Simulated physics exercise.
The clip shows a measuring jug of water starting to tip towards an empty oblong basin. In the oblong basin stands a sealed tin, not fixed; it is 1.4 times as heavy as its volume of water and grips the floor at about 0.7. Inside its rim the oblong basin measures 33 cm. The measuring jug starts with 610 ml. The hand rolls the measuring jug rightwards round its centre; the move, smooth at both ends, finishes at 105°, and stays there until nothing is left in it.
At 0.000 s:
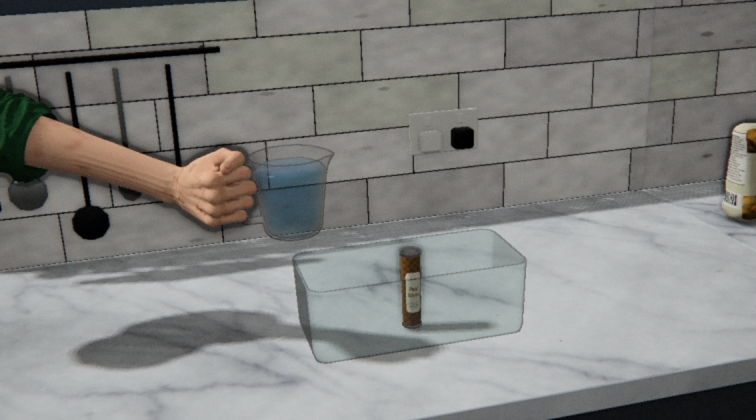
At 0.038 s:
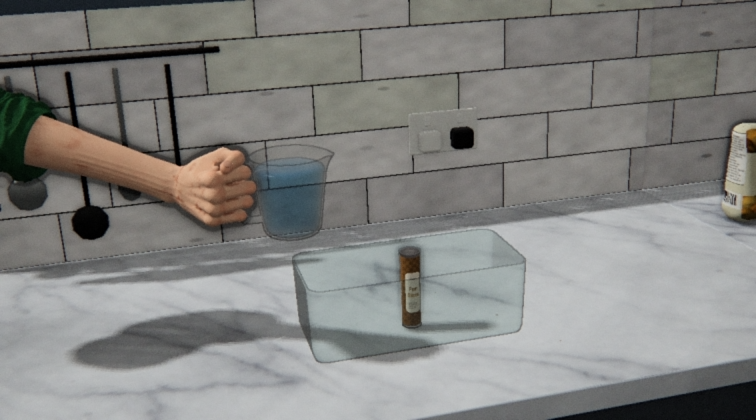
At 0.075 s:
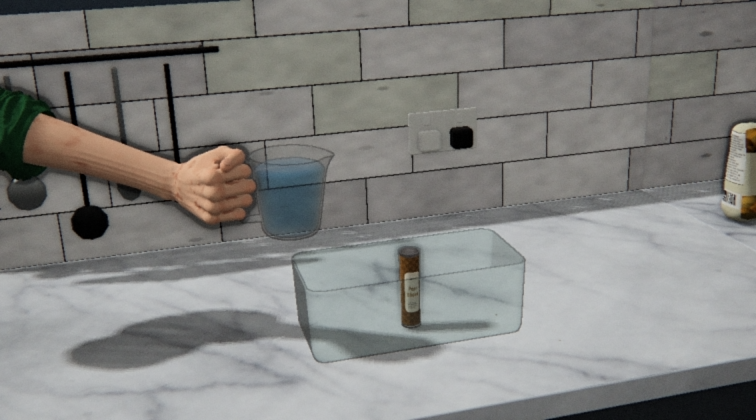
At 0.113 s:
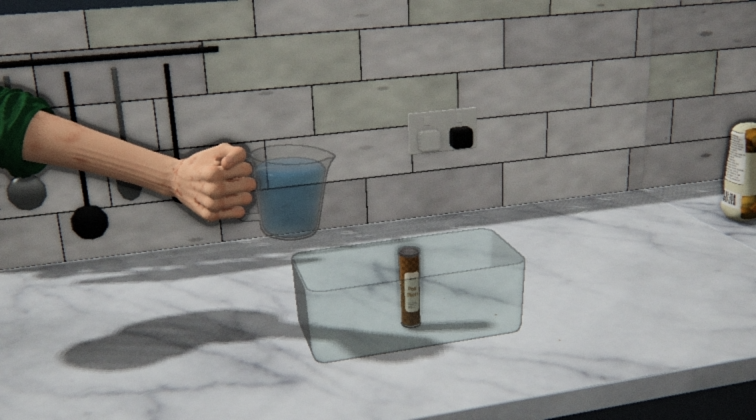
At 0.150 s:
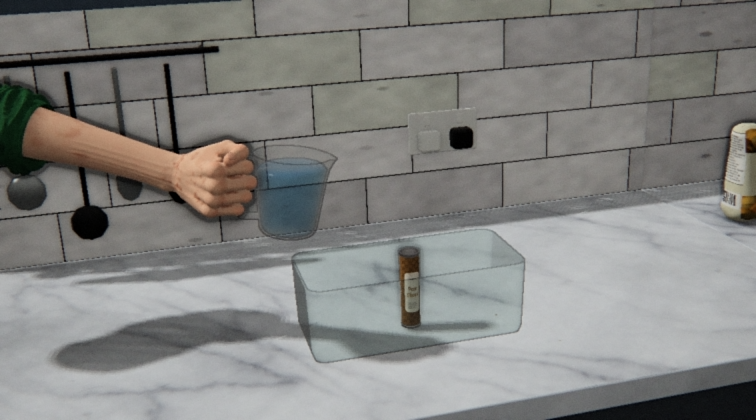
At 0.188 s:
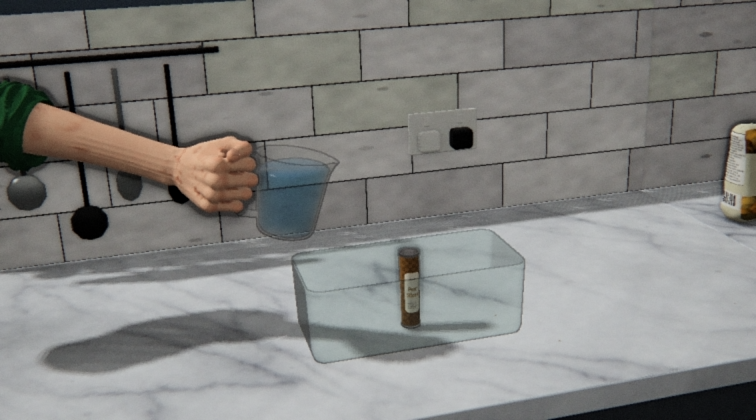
On a marble kitchen counter, a hand slowly tilts a water jug slightly rightwards.
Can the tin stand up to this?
The tin keeps standing.
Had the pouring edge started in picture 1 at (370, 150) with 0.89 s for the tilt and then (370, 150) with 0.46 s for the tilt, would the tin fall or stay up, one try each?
First it falls; then it goes over.
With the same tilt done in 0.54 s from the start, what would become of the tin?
The tin stays up.
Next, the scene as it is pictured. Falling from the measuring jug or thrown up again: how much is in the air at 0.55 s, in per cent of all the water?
About 20 per cent.
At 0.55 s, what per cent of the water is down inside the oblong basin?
Some 6 per cent.
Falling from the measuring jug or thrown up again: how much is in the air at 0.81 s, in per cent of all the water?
Some 16 per cent.
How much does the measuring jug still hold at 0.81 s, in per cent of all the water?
Near 18 in a hundred.
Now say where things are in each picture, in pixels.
Tilt 0°; pouring edge (334, 152); surface from (253, 170) to (325, 162); the oblong basin's rim runs from (300, 274) to (509, 245); the tin's top is at (410, 255), in the first picture.
Tilt 0°; pouring edge (334, 152); surface from (252, 169) to (324, 162), in the second picture.
Tilt 2°; pouring edge (334, 153); surface from (253, 169) to (324, 162), in the third picture.
Tilt 4°; pouring edge (335, 154); surface from (253, 168) to (325, 162), in the fourth picture.
Tilt 7°; pouring edge (337, 157); surface from (255, 168) to (327, 163), in the fifth picture.
Tilt 11°; pouring edge (339, 160); surface from (257, 169) to (330, 164), in the sixth picture.
After 0.55 s the tilt is 71° and 73 per cent is still to pour; the tin stands where it began.
After 0.81 s the tilt is 103° and 18 per cent is still to pour; the tin stands where it began.
After 1.09 s the tilt is 105° and 1 per cent is still to pour; the tin stands where it began.
After 1.39 s the tilt is 105° and 0 per cent is still to pour; the tin stands where it began.
In the end the tin stands where it began.
